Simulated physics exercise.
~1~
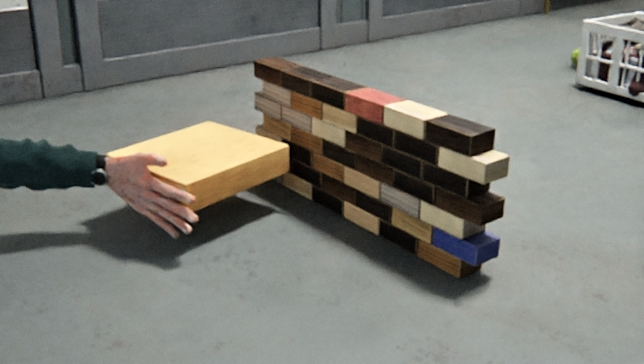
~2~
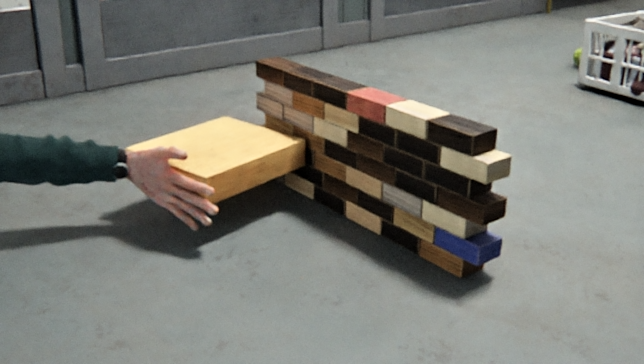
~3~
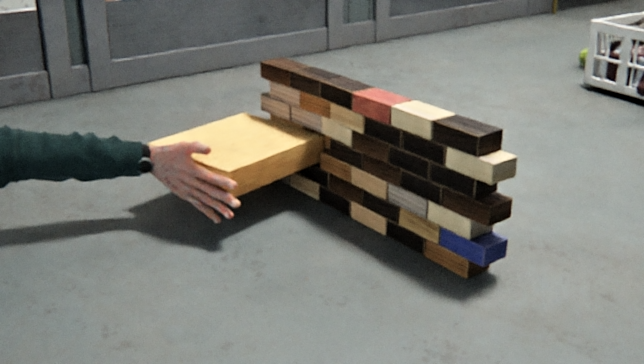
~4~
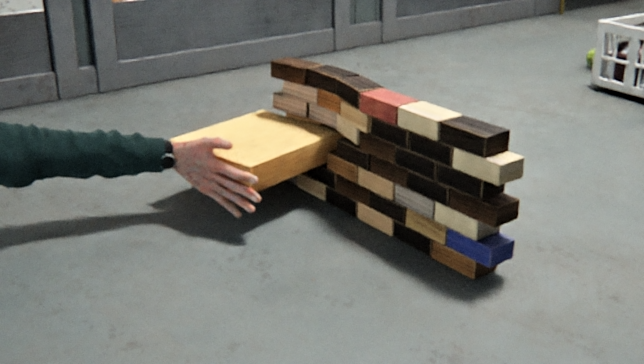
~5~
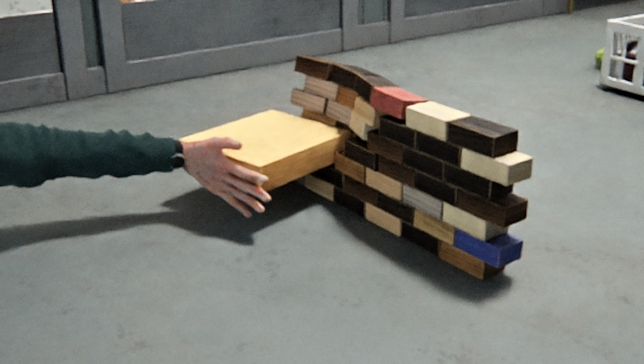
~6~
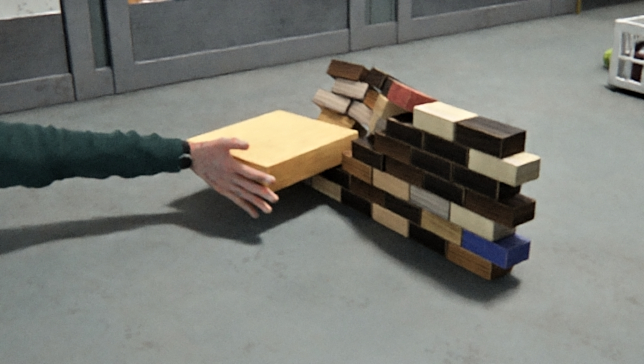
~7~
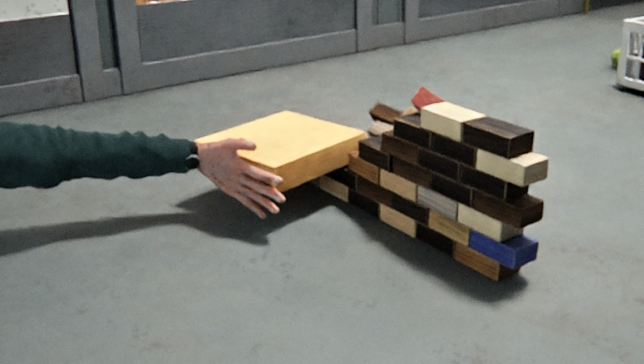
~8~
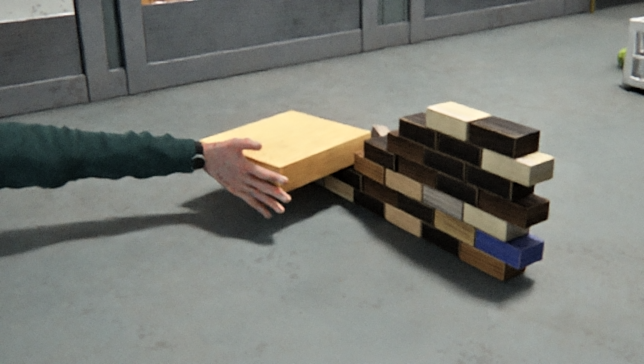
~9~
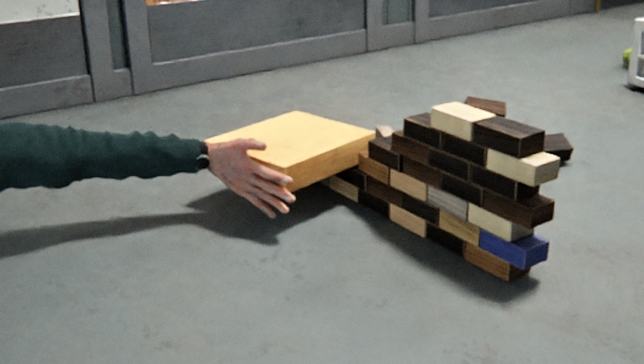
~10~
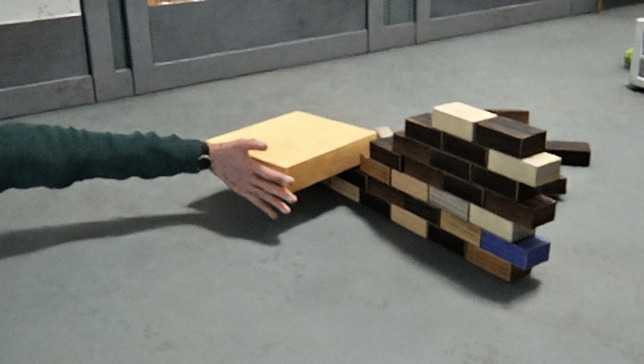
A hand pushes a long wooden block into a block wall, toppling its upper left part.
